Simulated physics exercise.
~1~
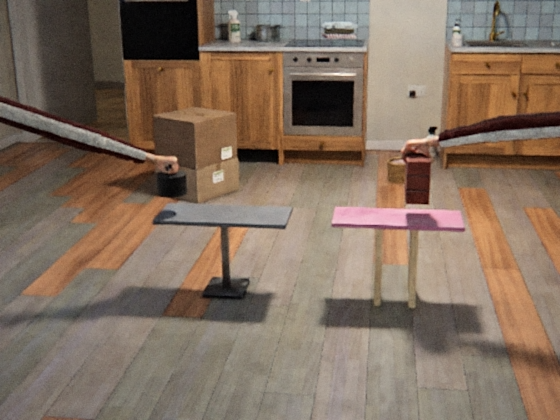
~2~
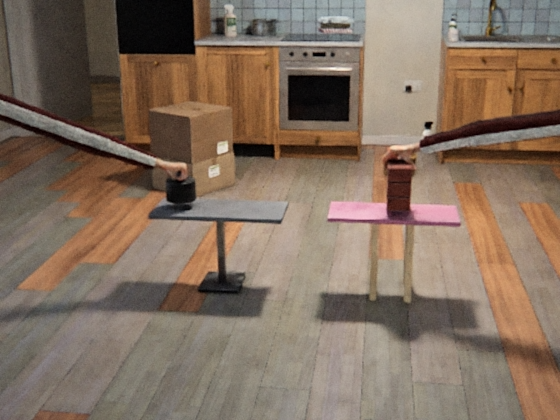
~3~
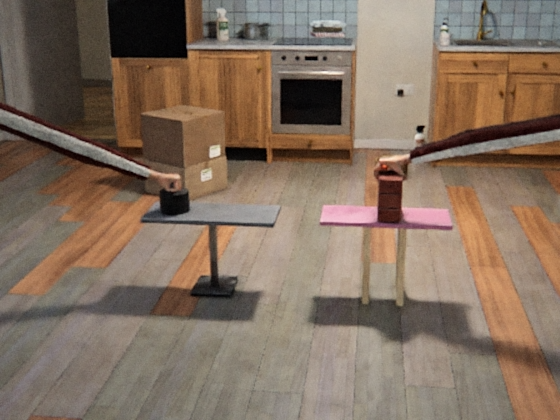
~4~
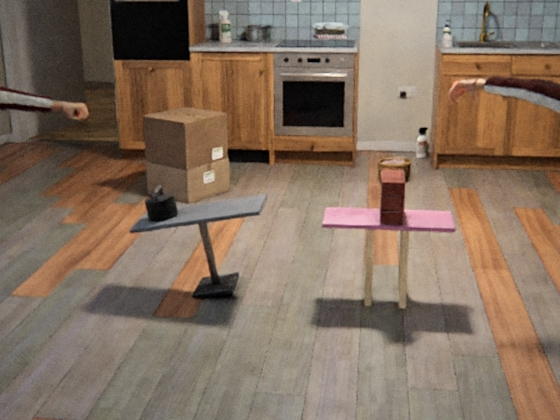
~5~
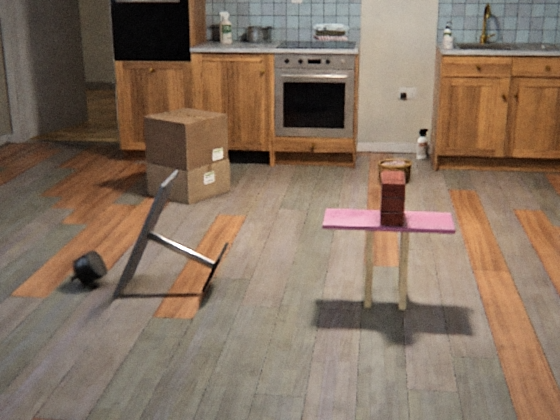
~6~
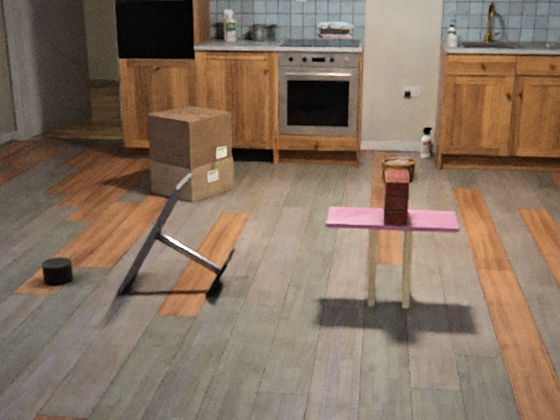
A grey stand toppled over to the left after a hand set a dark round object on its left end and let go, and the object ended up on the floor, while the pink trestle stayed steady under the reddish bricks another hand had placed on it.
